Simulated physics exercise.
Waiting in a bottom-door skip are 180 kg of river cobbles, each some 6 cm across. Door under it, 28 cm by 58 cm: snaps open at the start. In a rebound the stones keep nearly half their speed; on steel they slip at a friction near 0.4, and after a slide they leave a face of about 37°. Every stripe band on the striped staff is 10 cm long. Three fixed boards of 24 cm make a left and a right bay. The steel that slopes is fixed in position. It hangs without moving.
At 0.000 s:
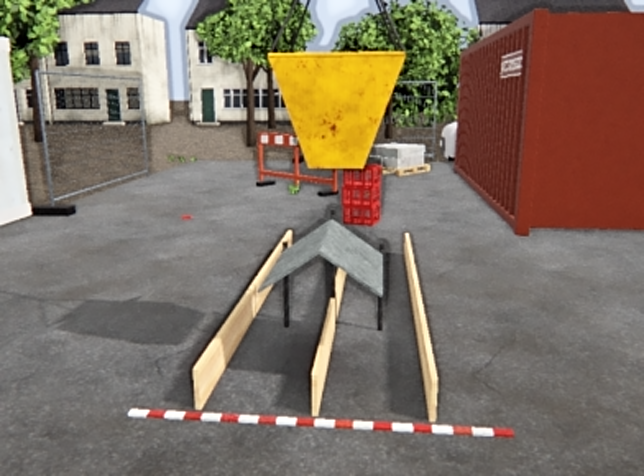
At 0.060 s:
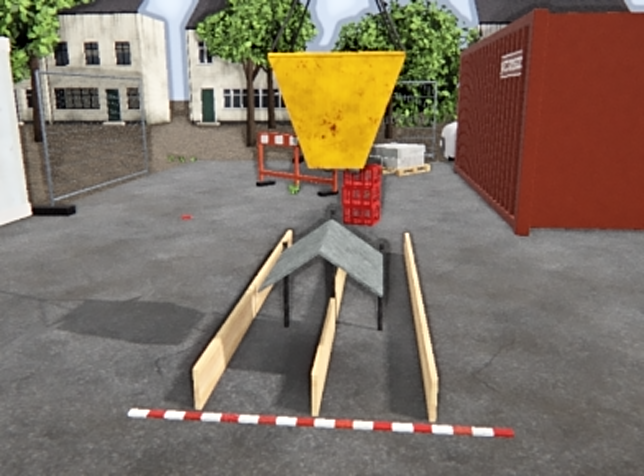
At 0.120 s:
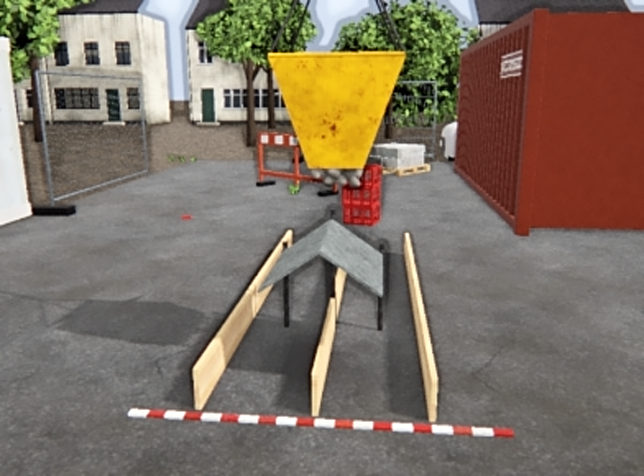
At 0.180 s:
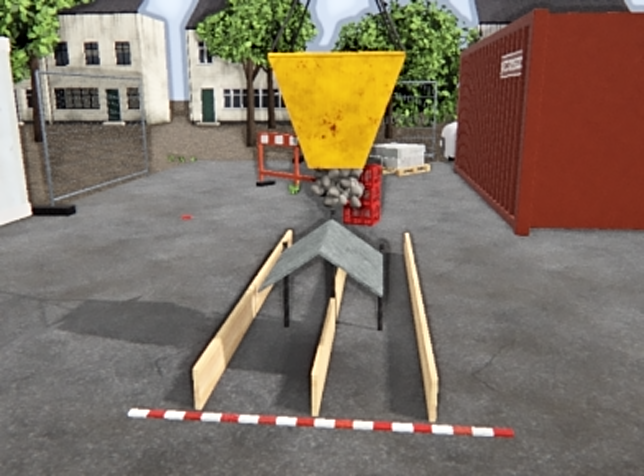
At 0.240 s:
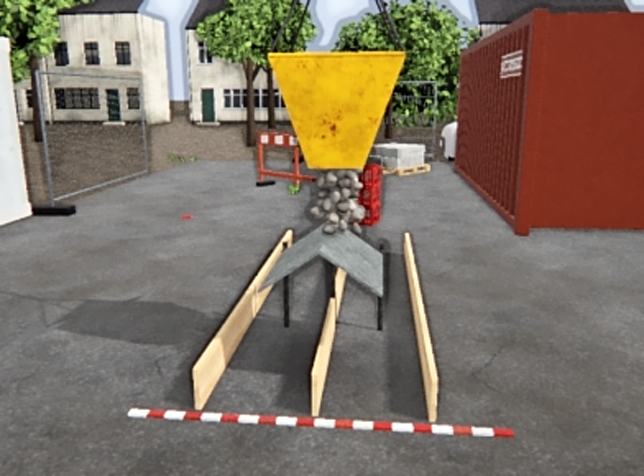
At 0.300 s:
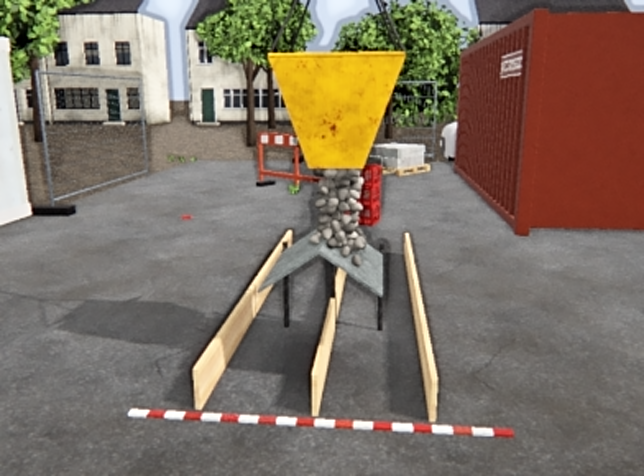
In a paved yard, grey stones drop from a yellow skip onto a small peaked roof.
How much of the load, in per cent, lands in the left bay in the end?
4 %.
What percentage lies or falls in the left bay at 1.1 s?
Some 5 per cent has got there by then.
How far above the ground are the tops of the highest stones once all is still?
About 14 cm.
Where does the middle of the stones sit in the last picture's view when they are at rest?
About (460, 361).
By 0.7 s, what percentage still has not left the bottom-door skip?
I'd put it near 20 per cent.
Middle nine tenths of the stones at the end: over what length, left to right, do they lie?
Some 280 cm left to right.
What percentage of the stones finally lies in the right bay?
Around 20 in a hundred of them.
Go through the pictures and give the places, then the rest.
In the first picture, the outlet is at (336, 159); nothing has dropped yet.
In the second picture, the outlet is at (336, 159); 2 % is out.
The third picture shows outlet at (336, 159), the stream shows down to (340, 178); 92 % still inside.
The fourth picture shows outlet at (336, 159), the stream shows down to (338, 199); 86 % still inside.
The fifth picture shows outlet at (336, 159), the stream shows down to (338, 225); 80 % still inside.
The sixth picture shows outlet at (336, 159), the stream shows down to (358, 246); 74 % still inside.
After 0.7 s, 20 % in the bottom-door skip, 39 % on the steel, 4 % falling or lying in the left bay, 28 % falling or lying in the right bay, 9 % falling or lying right of the bays; the stones farthest right are at (491, 366).
After 1.1 s, 0 % in the bottom-door skip, 19 % on the steel, 7 % falling or lying left of the bays, 6 % falling or lying in the left bay, 27 % falling or lying in the right bay, 42 % falling or lying right of the bays; the stones farthest right are at (609, 385).
After 1.7 s, 0 % in the bottom-door skip, 14 % falling or lying left of the bays, 4 % falling or lying in the left bay, 19 % falling or lying in the right bay, 63 % falling or lying right of the bays.
After 2.6 s, 0 % in the bottom-door skip, 14 % falling or lying left of the bays, 4 % falling or lying in the left bay, 19 % falling or lying in the right bay, 63 % falling or lying right of the bays.
After 4.5 s, 0 % in the bottom-door skip, 14 % left of the bays, 4 % in the left bay, 19 % in the right bay, 63 % right of the bays.
